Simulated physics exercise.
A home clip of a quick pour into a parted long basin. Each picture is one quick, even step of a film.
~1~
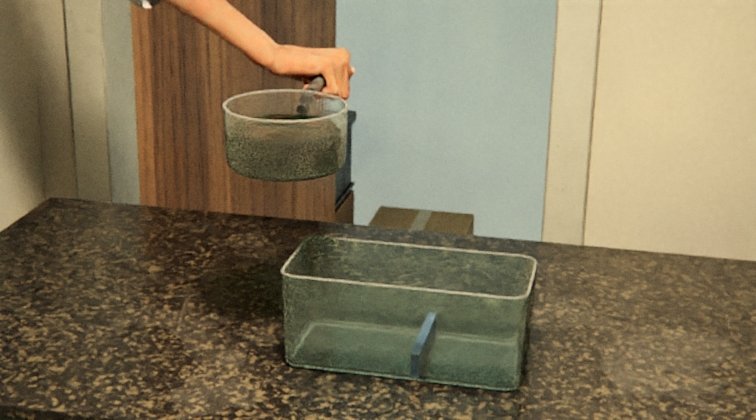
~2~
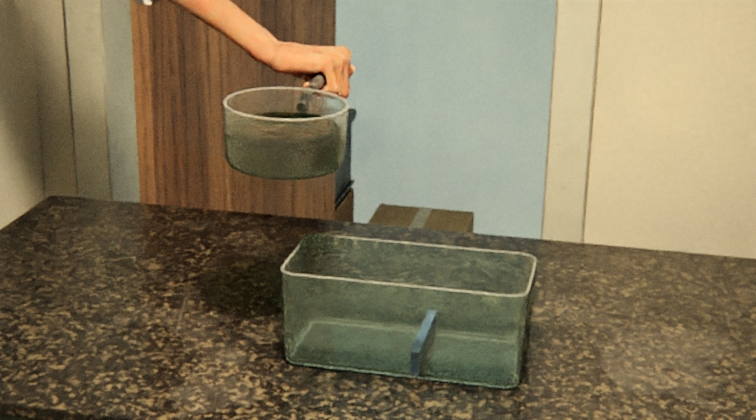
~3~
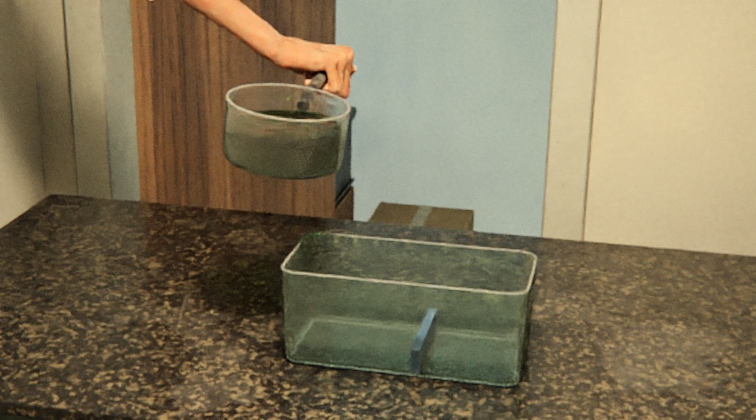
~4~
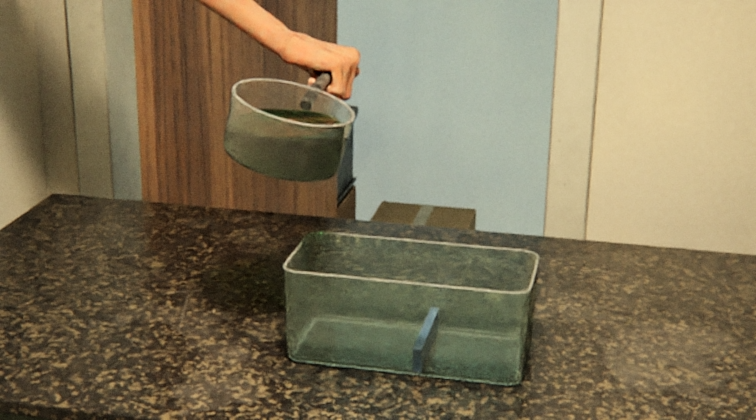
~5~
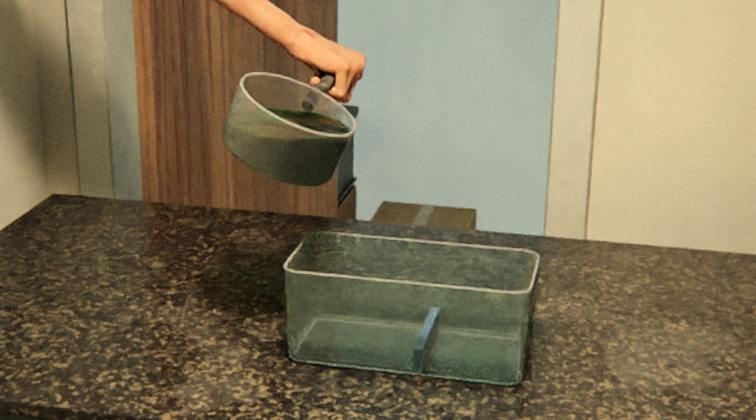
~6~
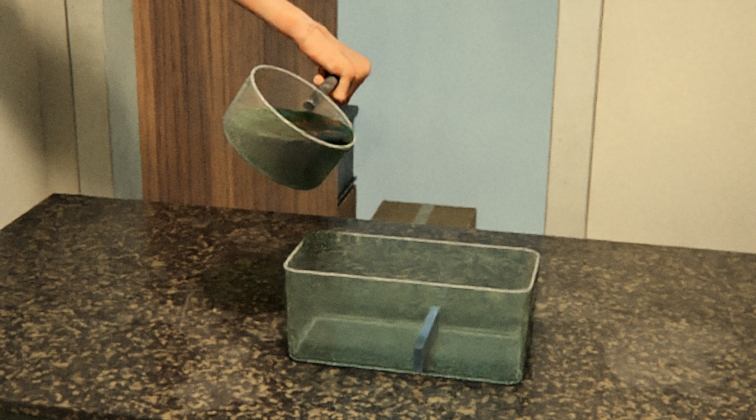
A hand gripping the dark handle of a clear, round pan of dark greenish liquid holds it nearly level at first, then tilts it steadily down to the right, the liquid shifting toward the lower rim. Below sits a long, clear green-tinted basin with a short blue divider inside, on a speckled dark countertop. Seen from slightly above, the still view shows wood, pale blue and cream panels behind.
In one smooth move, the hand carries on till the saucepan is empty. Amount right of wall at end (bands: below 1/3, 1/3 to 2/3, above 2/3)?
Below 1/3.
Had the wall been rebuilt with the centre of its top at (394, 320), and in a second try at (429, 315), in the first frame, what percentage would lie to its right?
First try: Roughly 30 per cent; second try: 5 per cent.
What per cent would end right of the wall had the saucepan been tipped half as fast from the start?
It works out near 15 %.
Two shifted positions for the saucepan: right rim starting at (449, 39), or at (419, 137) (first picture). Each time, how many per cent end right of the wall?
It comes out at around 65 percent and then around 55 percent.
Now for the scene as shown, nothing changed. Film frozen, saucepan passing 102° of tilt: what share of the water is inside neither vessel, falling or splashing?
45 per cent.
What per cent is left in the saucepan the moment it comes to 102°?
Amount still in: Approx. 20 %.
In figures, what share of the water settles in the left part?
About 75 per cent.
A moment on, the saucepan is tipped right over and 22 per cent is still to pour, 33 is left of the wall and 0 right of it.
Next, the saucepan is tipped right over and 2 per cent is still to pour, 76 is left of the wall and 9 right of it.
Then the saucepan is tipped right over and 0 per cent is still to pour, 76 is left of the wall and 21 right of it.
Later the saucepan is tipped right over and 0 per cent is still to pour, 76 is left of the wall and 22 right of it.
Finally, 75 per cent lies left of the wall, 22 right of it and 3 outside.
